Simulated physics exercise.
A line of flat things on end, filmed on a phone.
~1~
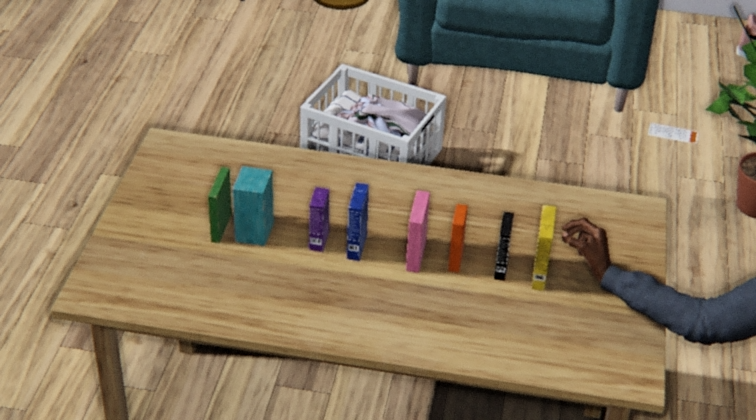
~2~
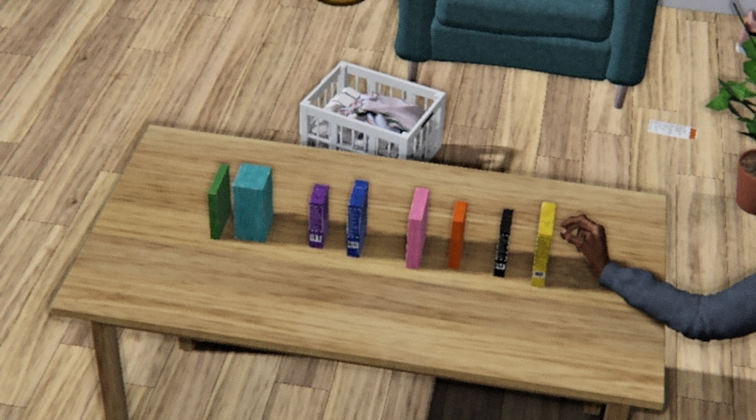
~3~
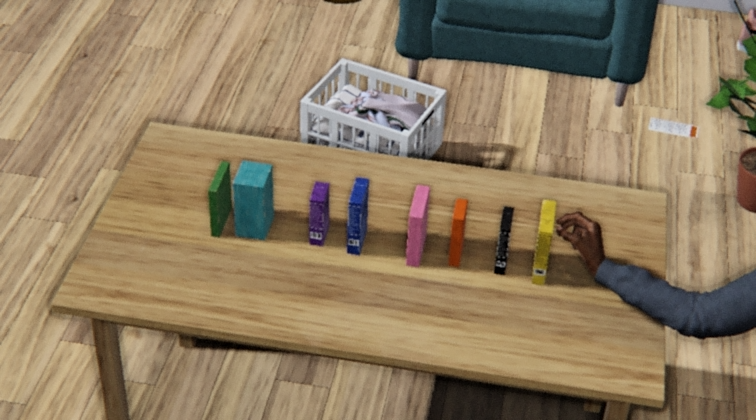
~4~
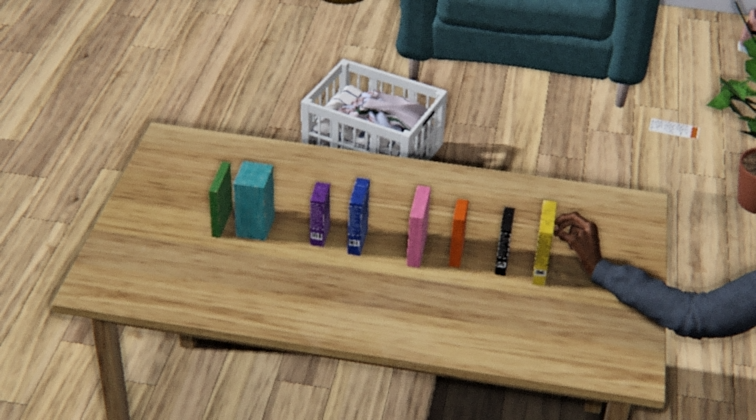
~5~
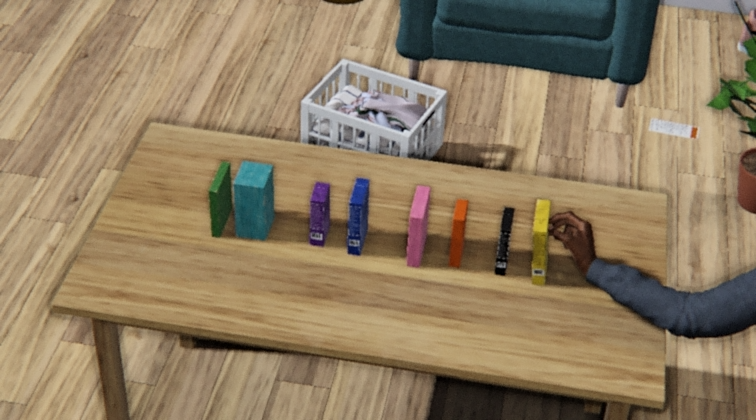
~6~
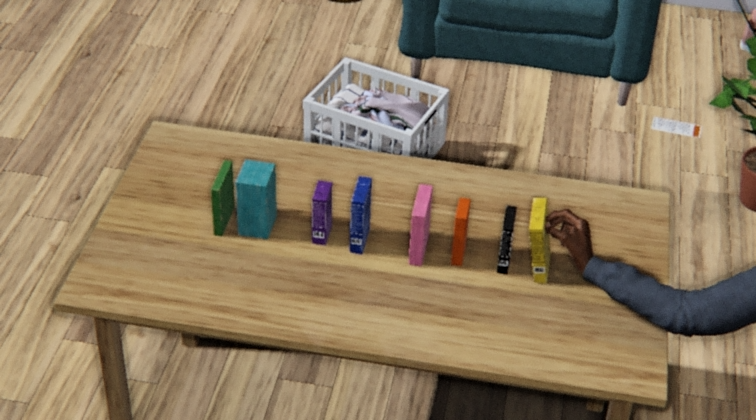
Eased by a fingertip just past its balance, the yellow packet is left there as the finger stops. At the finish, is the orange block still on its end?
No.
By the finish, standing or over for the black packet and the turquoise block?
The black packet falls over; the turquoise block is still upright.
Then, 0.40 s after the last picture, yellow packet 54° over; black packet tipped 38° from how it was.
Then, 0.60 s after the last picture, yellow packet 71° over; orange block tipped 53° from how it was near (431, 234); black packet tipped 71° from how it was; pink block tipped 36° from how it was.
Then, 0.70 s after the last picture, yellow packet 72° over; orange block tipped 69° from how it was near (424, 238); pink block on its side; black packet on its side.
Then, 1.40 s after the last picture, yellow packet 72° over; orange block tipped 73° from how it was near (422, 239); pink block on its side; black packet on its side.
At rest, tipped over on the table, pink block, orange block, blue packet, purple packet and black packet; turquoise block in place. Seen from the same camera at the end, orange block near (422, 239).
